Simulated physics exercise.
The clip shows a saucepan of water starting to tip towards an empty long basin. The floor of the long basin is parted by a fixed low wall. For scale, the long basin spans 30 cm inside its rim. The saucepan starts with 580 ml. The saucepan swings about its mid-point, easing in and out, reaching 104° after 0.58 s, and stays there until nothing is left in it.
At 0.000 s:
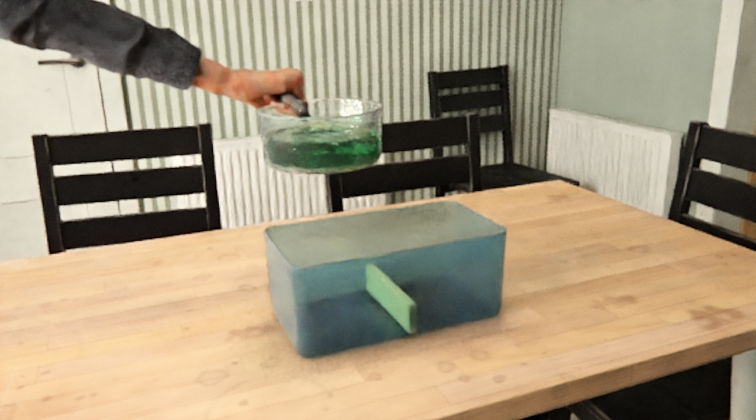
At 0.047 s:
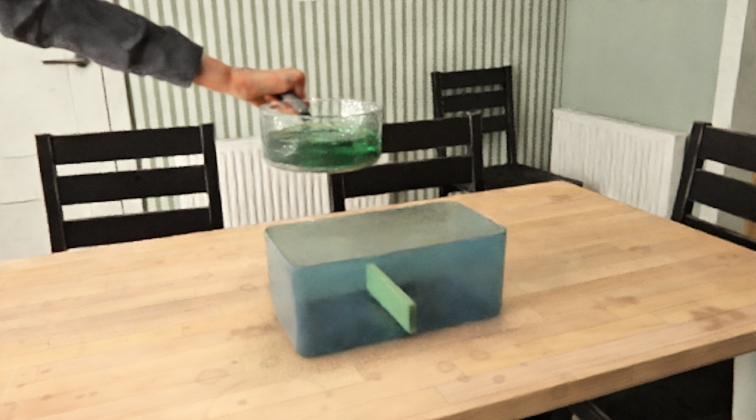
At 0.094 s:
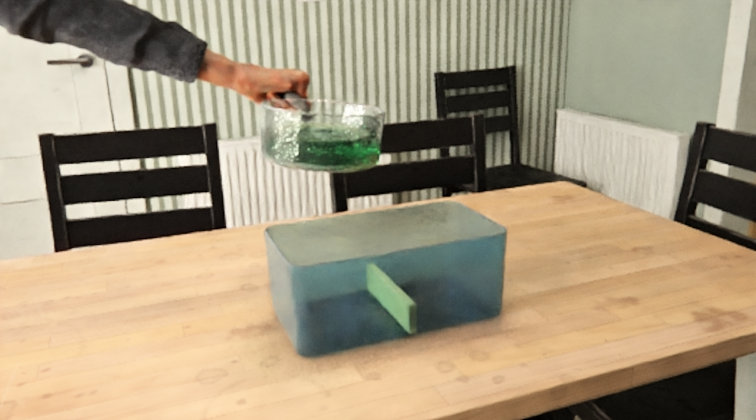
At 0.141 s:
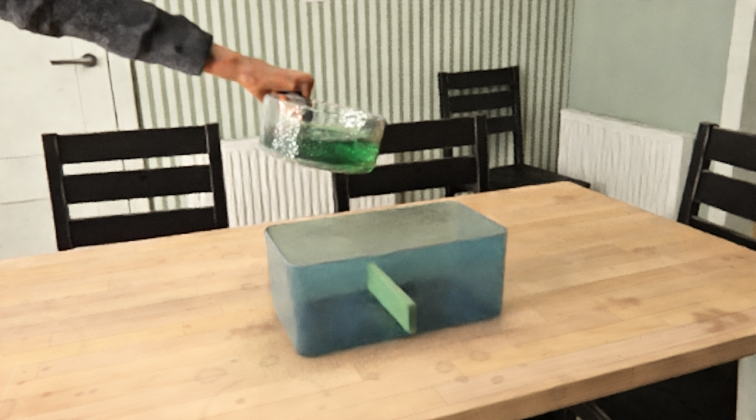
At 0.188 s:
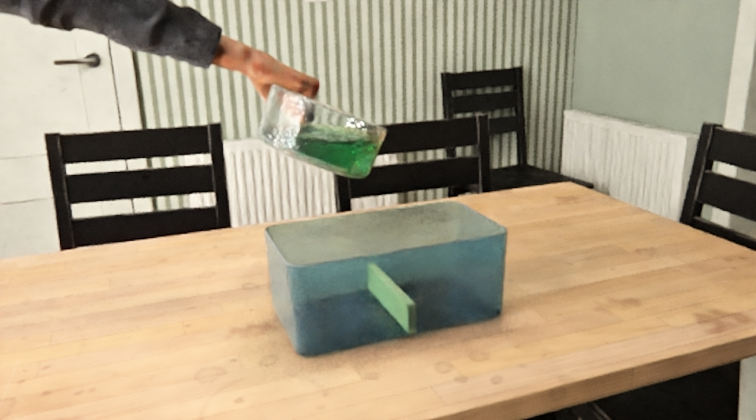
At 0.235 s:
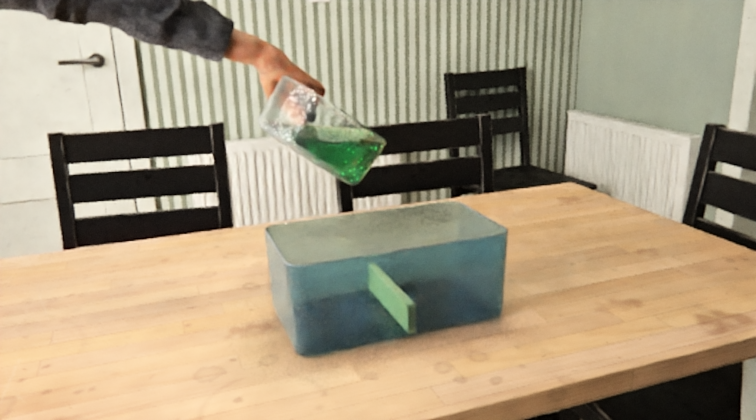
A clear saucepan of green water, held by a hand above a bluish long basin on a wooden table, tilted slowly and then more steeply down to the right, the water still inside it.
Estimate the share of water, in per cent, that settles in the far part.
The far part has some 65 per cent.
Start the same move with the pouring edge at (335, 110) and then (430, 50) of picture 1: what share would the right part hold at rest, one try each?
First 15, then 65 per cent.
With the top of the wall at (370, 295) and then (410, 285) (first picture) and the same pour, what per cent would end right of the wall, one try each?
First 85, then 30 per cent.
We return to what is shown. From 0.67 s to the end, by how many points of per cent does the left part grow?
About 14 per cent.
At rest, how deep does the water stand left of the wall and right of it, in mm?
Some 8 mm on the left and 18 mm on the right.
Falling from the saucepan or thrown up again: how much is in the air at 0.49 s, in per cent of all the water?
Near 48 in a hundred.
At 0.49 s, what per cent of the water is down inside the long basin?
Some 32 per cent.
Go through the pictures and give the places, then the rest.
In the first frame, tilt 0°; pouring edge (377, 105); surface from (264, 139) to (373, 128); the long basin's rim runs from (276, 249) to (479, 216); the wall's top is at (389, 283).
In the second frame, tilt 2°; pouring edge (378, 106); surface from (264, 138) to (374, 128).
In the third frame, tilt 7°; pouring edge (380, 111); surface from (264, 136) to (374, 130).
In the fourth frame, tilt 14°; pouring edge (381, 119); surface from (264, 133) to (375, 131).
In the fifth frame, tilt 25°; pouring edge (382, 130); surface from (261, 129) to (376, 133).
In the sixth frame, tilt 37°; pouring edge (380, 143); surface from (262, 124) to (379, 134).
Then, 0.49 s in, the tilt is 98° and 21 per cent is still to pour, 0 is left of the wall and 32 right of it.
Then, 0.67 s in, the tilt is 104° and 6 per cent is still to pour, 20 is left of the wall and 68 right of it.
Then, 0.87 s in, the tilt is 104° and 0 per cent is still to pour, 32 is left of the wall and 64 right of it.
Then, 1.08 s in, the tilt is 104° and 0 per cent is still to pour, 33 is left of the wall and 65 right of it.
Finally, 33 per cent lies left of the wall, 65 right of it and 2 outside.
